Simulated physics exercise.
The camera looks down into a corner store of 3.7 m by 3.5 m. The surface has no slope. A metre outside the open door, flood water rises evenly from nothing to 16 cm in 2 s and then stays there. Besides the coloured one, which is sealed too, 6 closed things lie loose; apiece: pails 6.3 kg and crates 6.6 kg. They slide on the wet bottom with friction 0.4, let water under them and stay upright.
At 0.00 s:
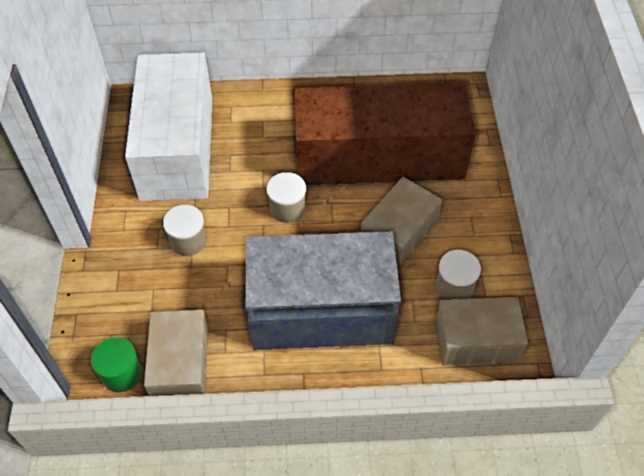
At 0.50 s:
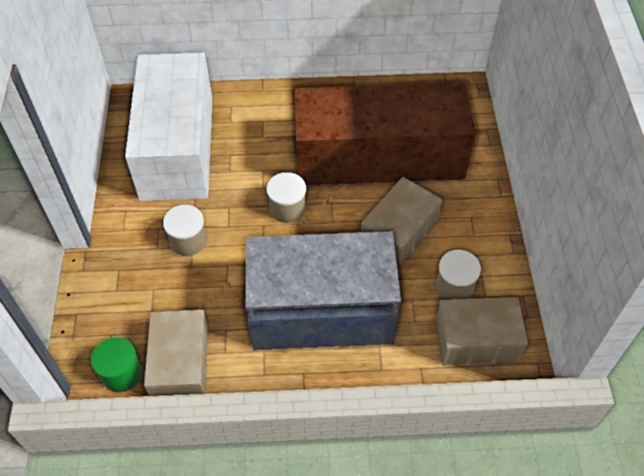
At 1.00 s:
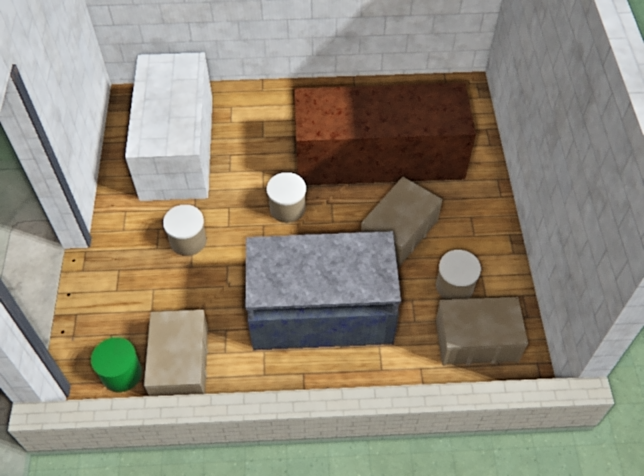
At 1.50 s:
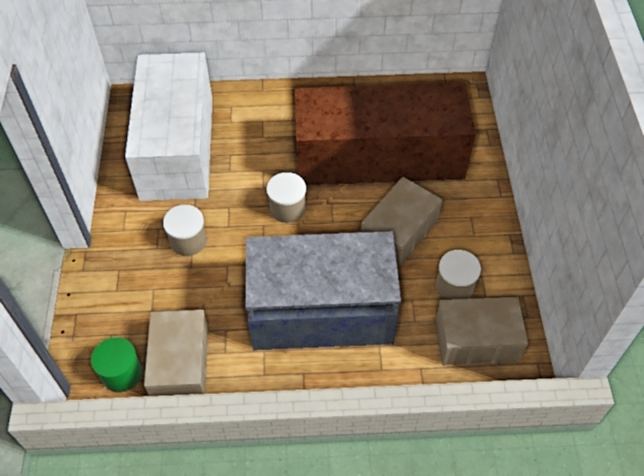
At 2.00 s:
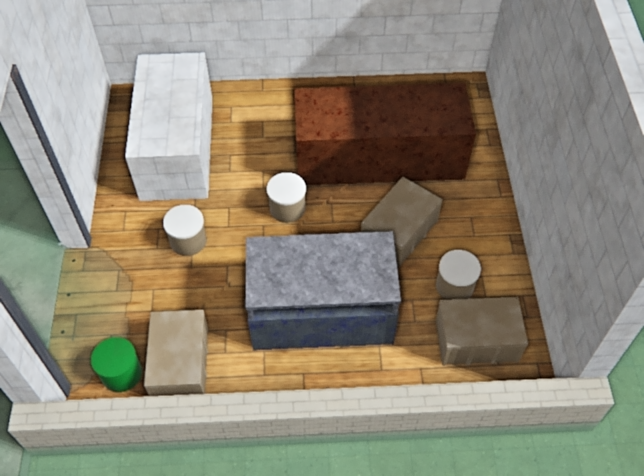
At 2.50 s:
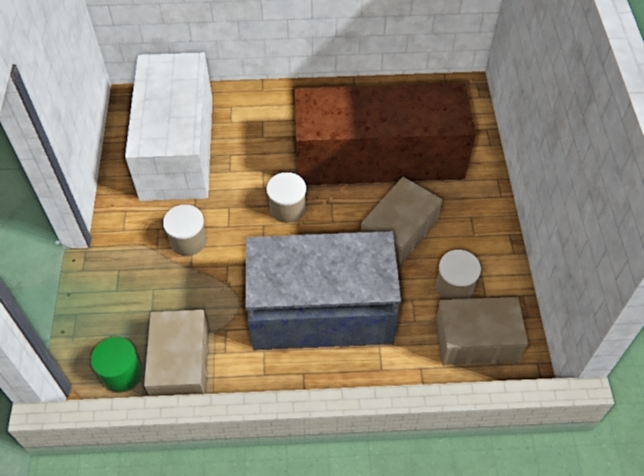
Shallow greenish water spreading over the ground outside, then through a doorway onto a wooden floor, while pails and blocks stay still.
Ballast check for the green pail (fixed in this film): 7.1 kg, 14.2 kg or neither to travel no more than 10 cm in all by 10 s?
I expect that only the larger load is enough.
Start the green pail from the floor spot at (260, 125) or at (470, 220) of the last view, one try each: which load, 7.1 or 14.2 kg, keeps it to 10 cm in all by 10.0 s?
In that order: It takes the larger; it takes the larger.
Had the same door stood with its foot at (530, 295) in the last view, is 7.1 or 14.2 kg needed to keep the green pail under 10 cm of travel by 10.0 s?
In that case only the higher weight holds it.
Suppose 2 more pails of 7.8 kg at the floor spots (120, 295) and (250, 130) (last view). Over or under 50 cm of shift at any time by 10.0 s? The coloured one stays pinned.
In that order: Past it, short of it.
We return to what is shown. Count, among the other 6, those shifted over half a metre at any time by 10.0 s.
That makes 3.
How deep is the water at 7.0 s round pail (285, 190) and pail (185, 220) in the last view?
About 5 and 7 cm.
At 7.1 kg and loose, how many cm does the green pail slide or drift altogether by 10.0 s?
Some 140 cm in all.
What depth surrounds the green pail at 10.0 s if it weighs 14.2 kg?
About 11 cm.
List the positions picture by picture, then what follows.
The first picture shows the green pail at (113, 357), on the bottom; water covers 0.0 m2; 0 of 7 have shifted.
The second picture shows the green pail at (113, 357) rests on the ground; 0.0 m2 under water; 0 of 7 have shifted.
The third picture shows the green pail at (113, 357), on the bottom; water covers 0.0 m2; 0 of 7 have shifted.
The fourth picture shows the green pail at (113, 357) rests on the ground; water covers 0.0 m2; 0 of 7 have shifted.
The fifth picture shows the green pail at (113, 357), on the bottom; 0.4 m2 under water; 0 of 7 have shifted.
The sixth picture shows the green pail at (113, 357), on the bottom; 1.0 m2 under water; 0 of 7 have shifted.
After 3.5 s the green pail would be 24 cm from its start with 7.1 kg and 2 cm from its start with 14.2 kg; 6 cm of water round it then.
After 4.5 s the green pail would be 42 cm from its start with 7.1 kg and 5 cm from its start with 14.2 kg; 6 cm of water round it then.
After 7.0 s the green pail would be 16 cm from its start with 7.1 kg and 5 cm from its start with 14.2 kg; 10 cm of water round it then.
After 10.0 s the green pail would be 52 cm from its start with 7.1 kg and 5 cm from its start with 14.2 kg; 11 cm of water round it then.
